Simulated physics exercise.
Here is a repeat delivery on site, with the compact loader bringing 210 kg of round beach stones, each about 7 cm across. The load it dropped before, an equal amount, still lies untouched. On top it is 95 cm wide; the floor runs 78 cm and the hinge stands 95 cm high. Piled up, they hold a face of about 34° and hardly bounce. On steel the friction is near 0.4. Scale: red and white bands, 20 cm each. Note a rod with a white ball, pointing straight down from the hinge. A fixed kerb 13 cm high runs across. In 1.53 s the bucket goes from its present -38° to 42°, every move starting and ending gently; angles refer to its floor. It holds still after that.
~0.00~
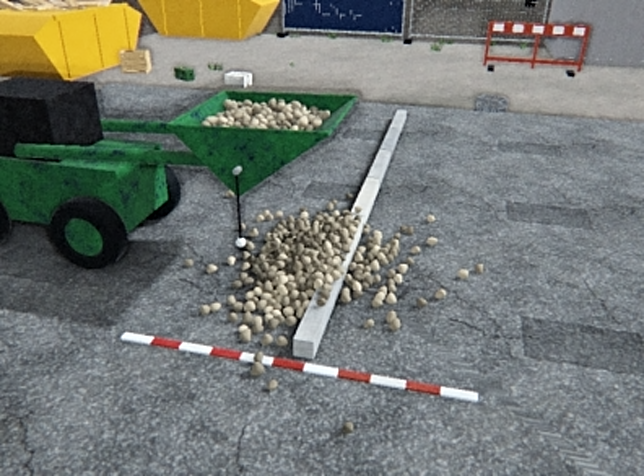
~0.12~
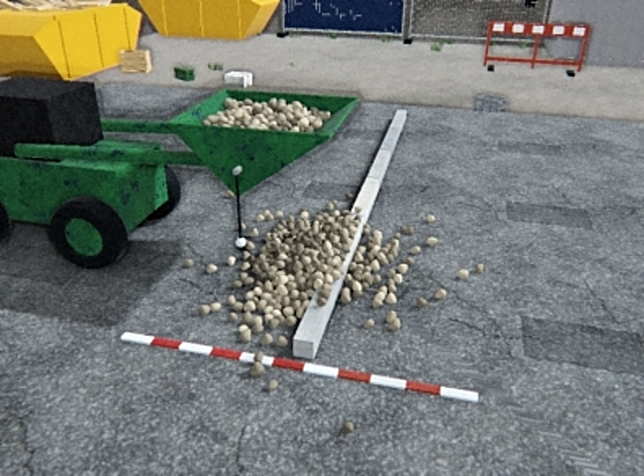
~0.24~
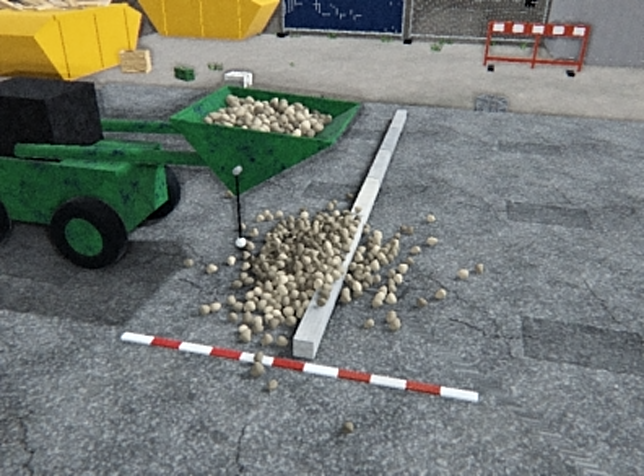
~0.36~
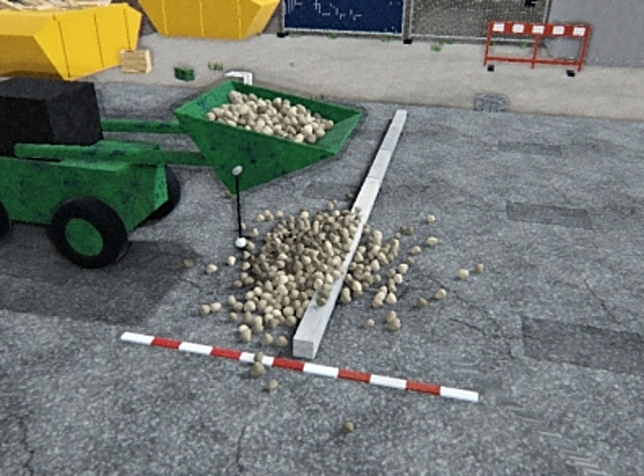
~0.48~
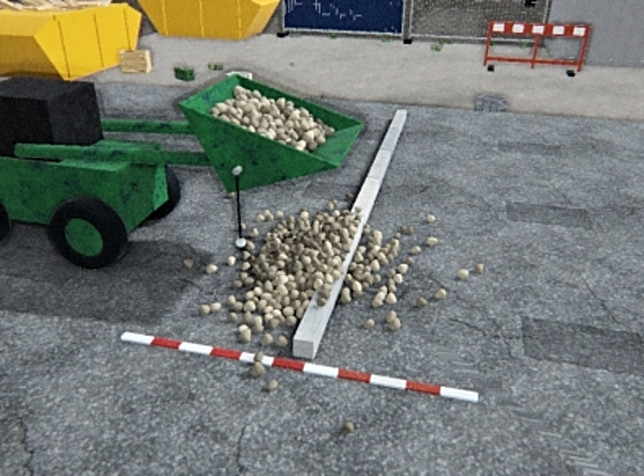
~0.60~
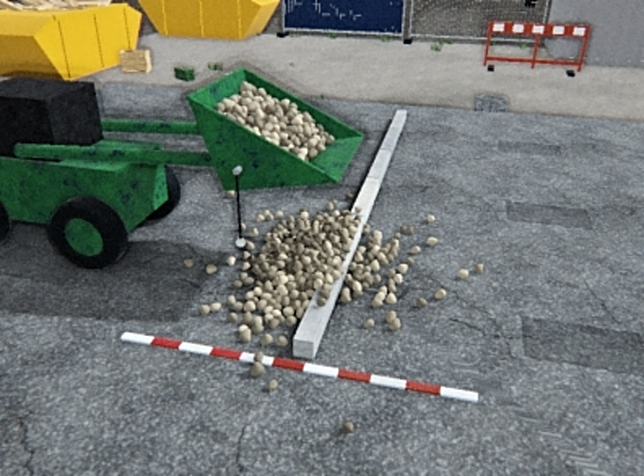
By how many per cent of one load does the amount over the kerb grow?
It grows by about 84 per cent of one load.
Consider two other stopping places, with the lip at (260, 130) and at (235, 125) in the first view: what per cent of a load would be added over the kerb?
Close to 5 per cent, followed by close to 0 per cent.
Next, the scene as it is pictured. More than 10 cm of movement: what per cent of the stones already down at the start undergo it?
10 %.
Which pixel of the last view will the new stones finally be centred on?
Their centre rests close to (382, 266).
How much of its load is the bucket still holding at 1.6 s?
That works out to about 20 %.
After 1.1 s the floor is at 30°; in per cent of one load, 97 in the bucket, 89 on this side of the kerb, 13 over the kerb; the foremost stones are at (436, 262).
After 1.6 s the floor is at 42°; in per cent of one load, 20 in the bucket, 121 on this side of the kerb, 59 over the kerb; the foremost stones are at (440, 264).
After 2.0 s the floor is at 42°; in per cent of one load, 0 in the bucket, 110 on this side of the kerb, 90 over the kerb; the foremost stones are at (476, 281).
After 4.4 s the floor is at 42°; in per cent of one load, 0 in the bucket, 103 on this side of the kerb, 97 over the kerb; the foremost stones are at (511, 281). Net gain over the kerb, 84.
